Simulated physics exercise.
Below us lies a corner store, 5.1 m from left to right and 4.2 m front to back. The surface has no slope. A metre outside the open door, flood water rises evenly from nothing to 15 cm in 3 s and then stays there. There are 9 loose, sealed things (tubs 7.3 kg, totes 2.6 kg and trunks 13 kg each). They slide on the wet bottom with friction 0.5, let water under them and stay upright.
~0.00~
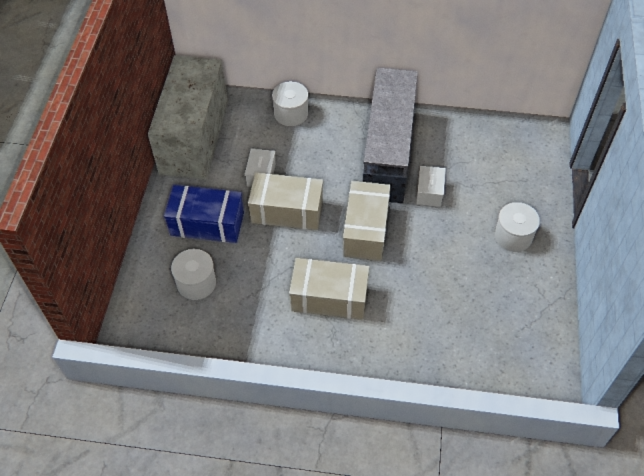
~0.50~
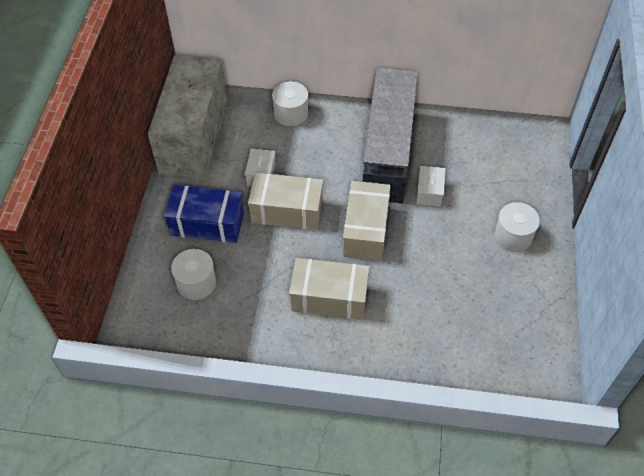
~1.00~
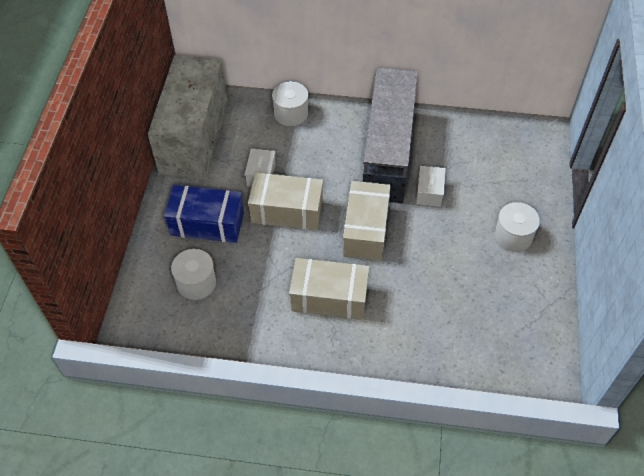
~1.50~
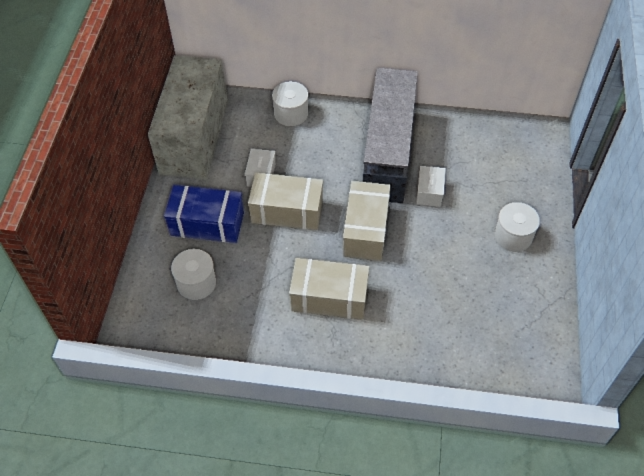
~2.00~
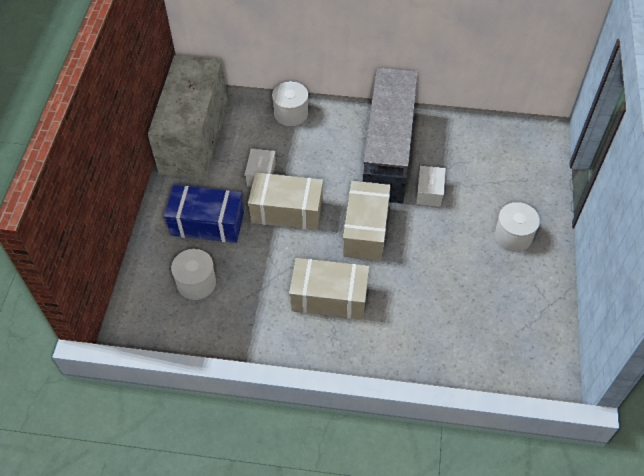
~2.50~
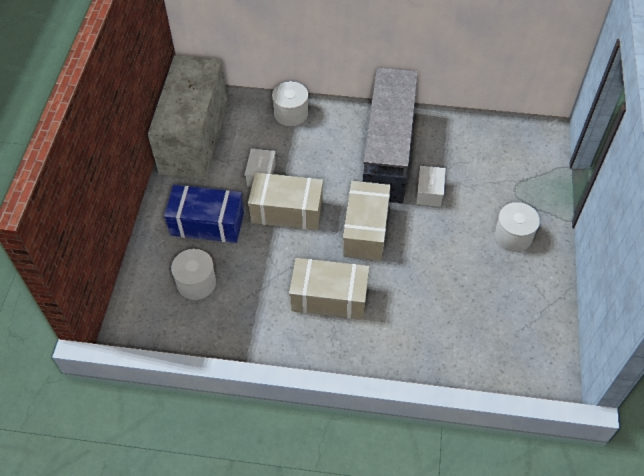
Greenish water covering the pavement around a walled room, then a small patch spreading inside at right while strapped boxes stay still.
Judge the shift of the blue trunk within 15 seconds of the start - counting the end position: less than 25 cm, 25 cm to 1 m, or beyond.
Blue trunk stays put.
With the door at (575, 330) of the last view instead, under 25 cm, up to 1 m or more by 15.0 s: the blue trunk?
Then the blue trunk slides a little.
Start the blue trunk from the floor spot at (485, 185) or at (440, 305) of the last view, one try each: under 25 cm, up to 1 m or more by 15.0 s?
In turn: It gets carried off; it slides a little.
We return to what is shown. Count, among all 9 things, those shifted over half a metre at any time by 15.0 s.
That makes 3.
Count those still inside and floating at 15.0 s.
At that moment 1.
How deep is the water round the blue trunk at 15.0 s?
About 2 cm.
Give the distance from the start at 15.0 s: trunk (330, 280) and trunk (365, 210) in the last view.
In that order: 150 cm, 30 cm.
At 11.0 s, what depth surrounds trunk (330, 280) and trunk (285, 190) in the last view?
Roughly 3 and 2 cm.
After 3.5 s the blue trunk is near (203, 204), 0.0 m from its start, aground; 0 afloat.
After 6.8 s the blue trunk is near (203, 204), 0.0 m from its start, aground; 0 afloat.
After 11.0 s the blue trunk is near (203, 204), 0.0 m from its start, aground; 1 afloat.
After 15.0 s the blue trunk is near (203, 204), 0.0 m from its start, aground; 1 afloat.
